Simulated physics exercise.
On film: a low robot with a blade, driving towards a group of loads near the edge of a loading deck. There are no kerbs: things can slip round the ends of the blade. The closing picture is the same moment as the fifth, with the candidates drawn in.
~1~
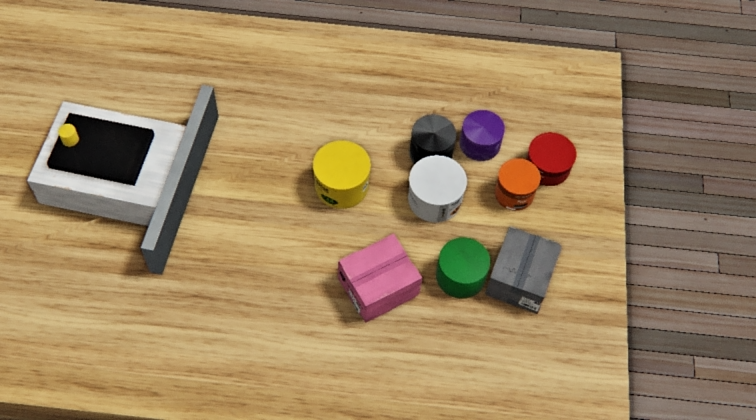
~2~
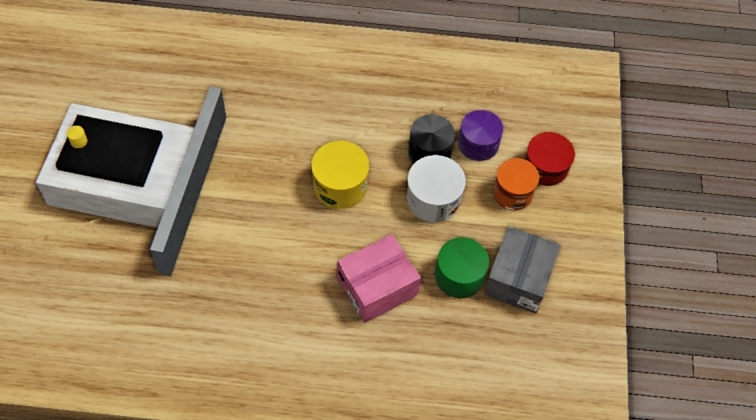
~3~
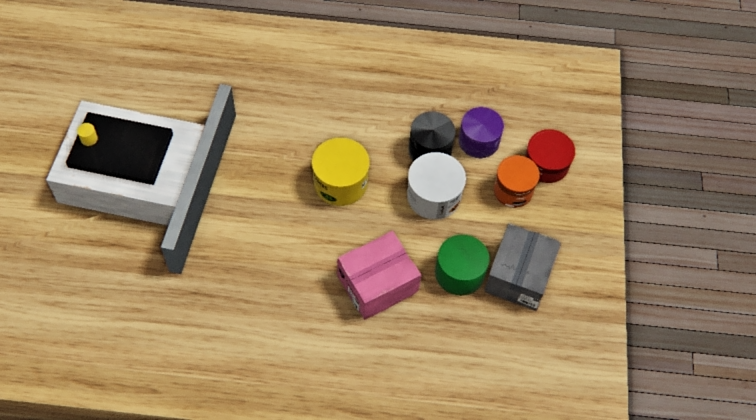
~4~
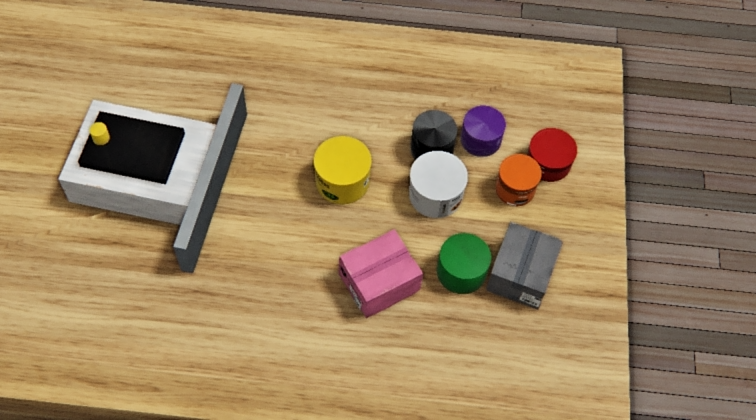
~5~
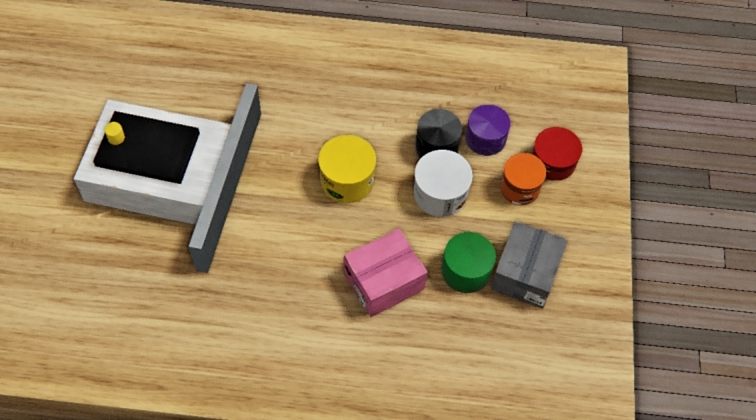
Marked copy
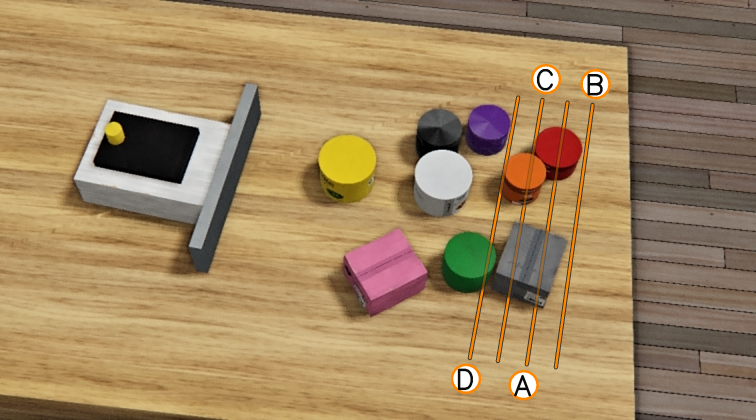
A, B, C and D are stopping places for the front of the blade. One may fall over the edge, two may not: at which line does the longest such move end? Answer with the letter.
At A, and not beyond.
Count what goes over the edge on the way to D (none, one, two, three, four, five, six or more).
By then, none.
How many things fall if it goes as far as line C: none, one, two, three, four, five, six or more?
The count is none.
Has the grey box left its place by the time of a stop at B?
Yes.
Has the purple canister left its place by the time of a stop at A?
Yes.
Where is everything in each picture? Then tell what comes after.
In the first picture, orange pail (517, 185); grey box (524, 270); black canister (433, 143).
In the second picture, robot (117, 151); yellow pail (340, 176).
In the third picture, robot (127, 149); white pail (435, 186).
In the fourth picture, robot (139, 148); pink parcel (380, 274).
In the fifth picture, robot (154, 148); orange pail (523, 180); grey box (529, 265); black canister (438, 138).
On the marked copy, A at (549, 224); B at (576, 227); C at (522, 221); D at (496, 218).
Taking A. A third of the way, robot (269, 160); yellow pail (381, 176); red pail (556, 155).
Two thirds of the way, robot (385, 172); grey box (590, 270); orange pail (573, 183).
When it is over, robot (479, 182); white pail (639, 233); grey box (630, 287); none fallen.
As for the rest, B drops three; C is within the limit but short; D is within the limit but short.
